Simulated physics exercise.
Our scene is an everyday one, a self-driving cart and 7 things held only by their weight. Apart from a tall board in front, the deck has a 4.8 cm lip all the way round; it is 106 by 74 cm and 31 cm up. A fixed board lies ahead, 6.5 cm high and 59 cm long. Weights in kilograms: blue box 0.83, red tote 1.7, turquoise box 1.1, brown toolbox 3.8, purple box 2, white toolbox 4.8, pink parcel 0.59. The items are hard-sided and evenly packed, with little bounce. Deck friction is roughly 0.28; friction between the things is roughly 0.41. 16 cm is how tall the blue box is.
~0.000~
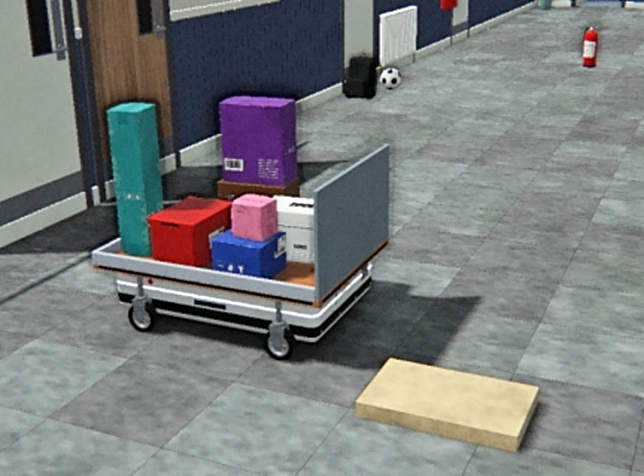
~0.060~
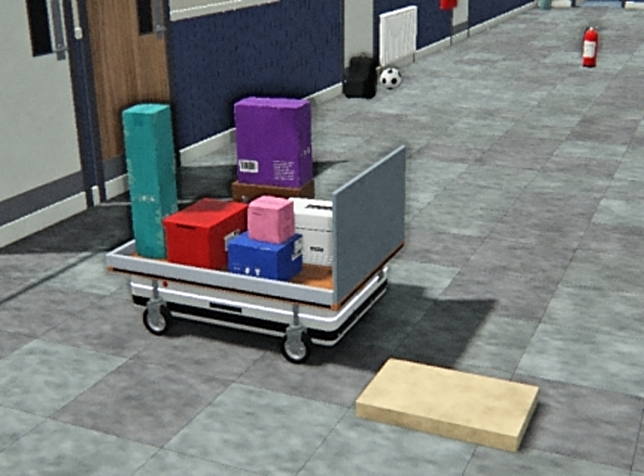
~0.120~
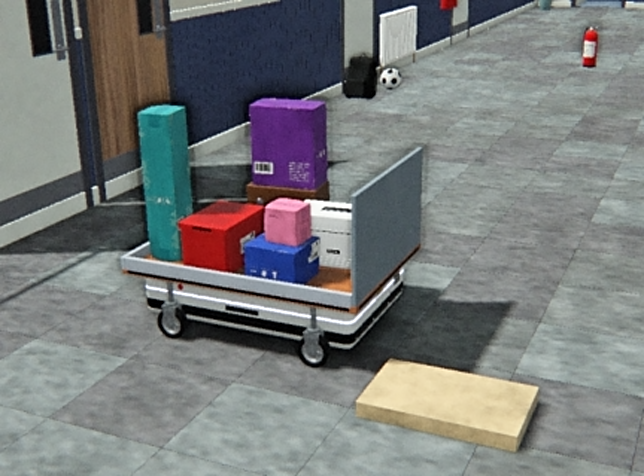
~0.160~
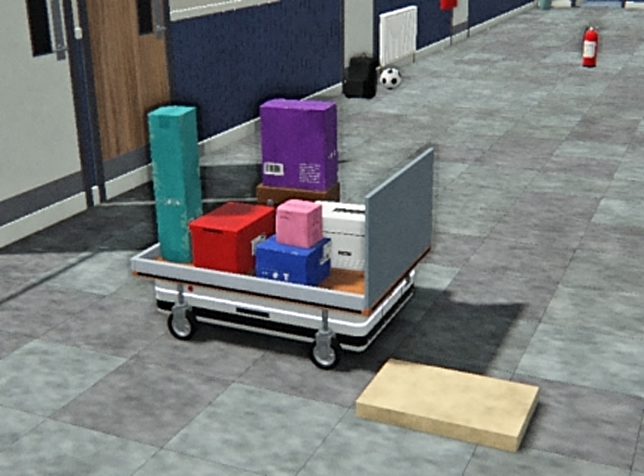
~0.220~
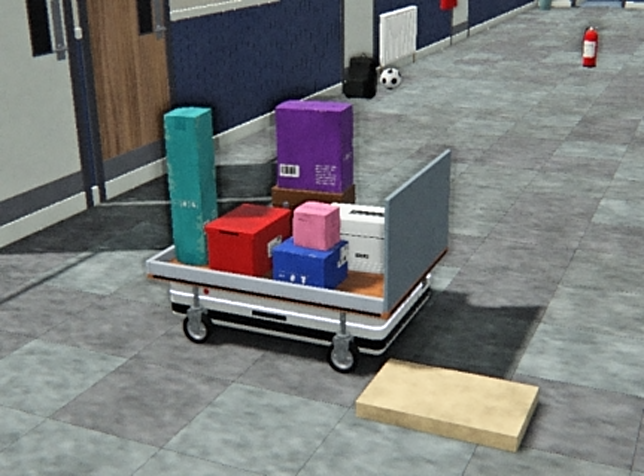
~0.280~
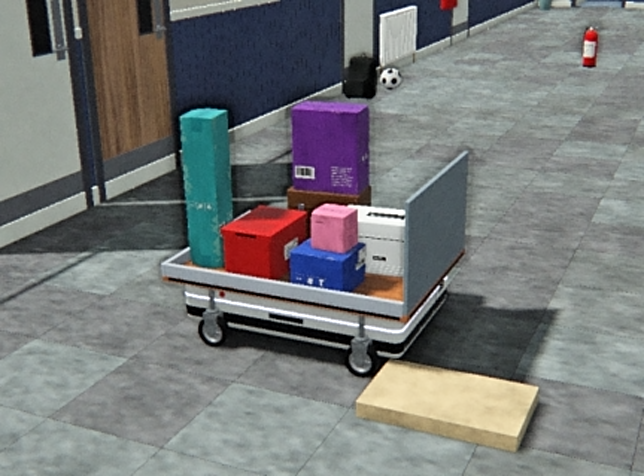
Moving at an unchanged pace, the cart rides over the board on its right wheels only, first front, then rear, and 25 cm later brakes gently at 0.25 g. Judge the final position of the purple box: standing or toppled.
Standing.
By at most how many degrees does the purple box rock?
The peak tilt is 6°.
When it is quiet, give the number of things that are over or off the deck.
Count: 2.
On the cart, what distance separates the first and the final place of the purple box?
Net shift near 6 cm.
Around 0.48 s, cart has run 62 cm; pink parcel at 13° to upright; blue box at 13° to upright; white toolbox at 12° to upright.
Around 0.98 s, cart has run 127 cm; purple box at 6° to upright near (544, 158); pink parcel at 33° to upright; red tote at 10° to upright.
Around 1.18 s, cart has run 153 cm; purple box shifted 4 cm near (616, 169); pink parcel on its side; turquoise box at 15° to upright.
Around 1.58 s, cart has run 205 cm; purple box shifted 6 cm; pink parcel upside down; turquoise box at 31° to upright.
Finally (2.6 s), on their side or leaning hard on the cart, turquoise box and pink parcel; not toppled but over 10 cm from the start, red tote; the other 4 still in place (within 10 cm).
